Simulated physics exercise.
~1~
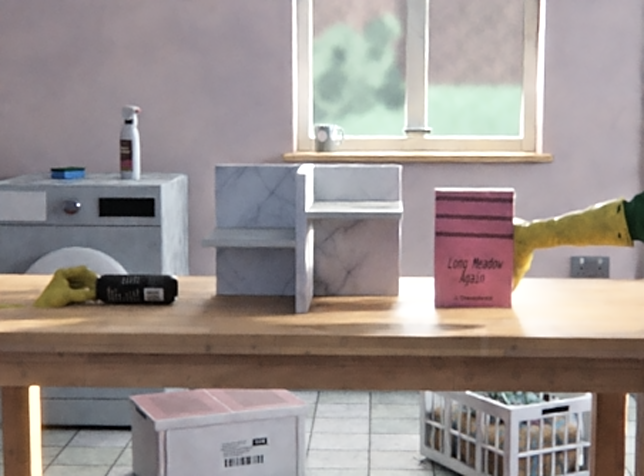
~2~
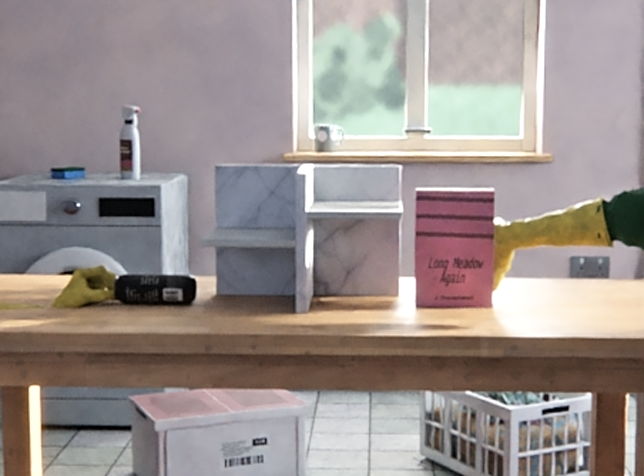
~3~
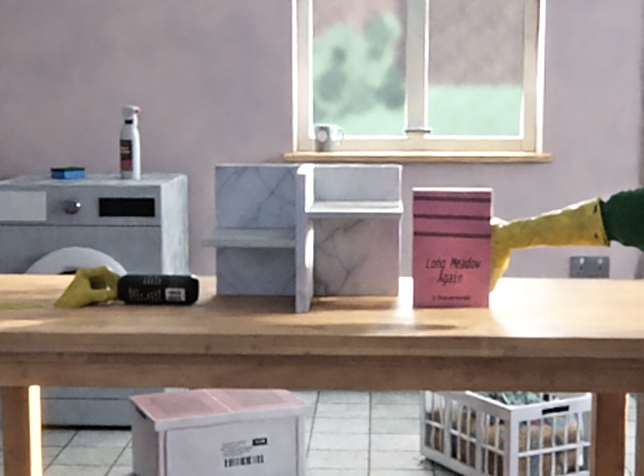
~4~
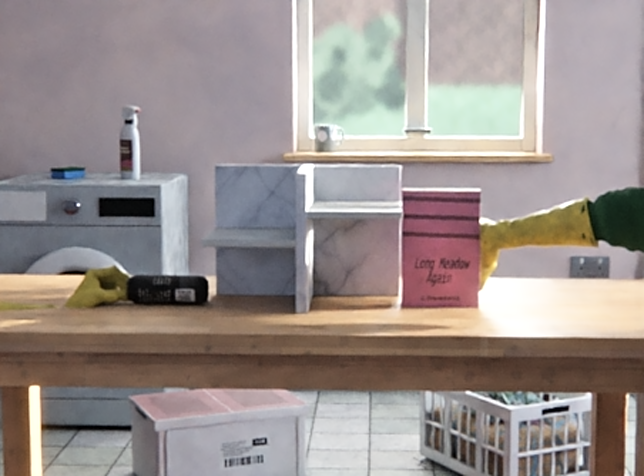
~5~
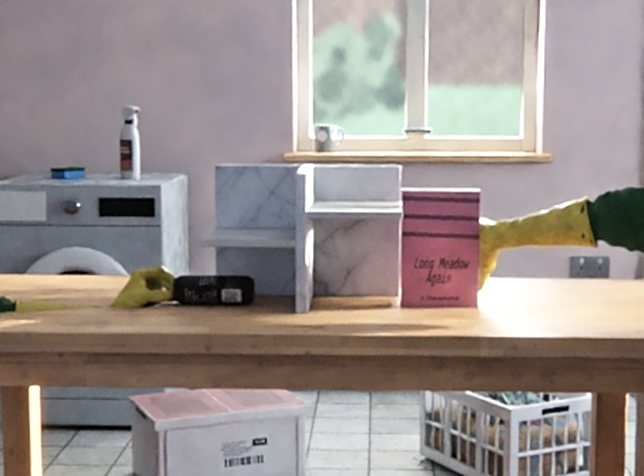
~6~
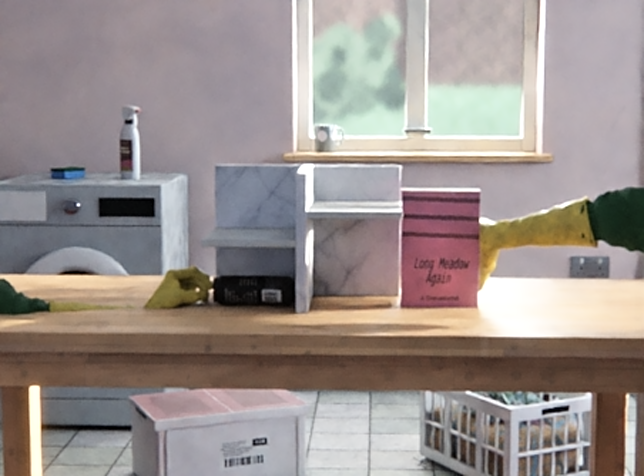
On a laundry room table, gloved hands pushing a black can under a marbled shelf while a pink book stops at its edge.
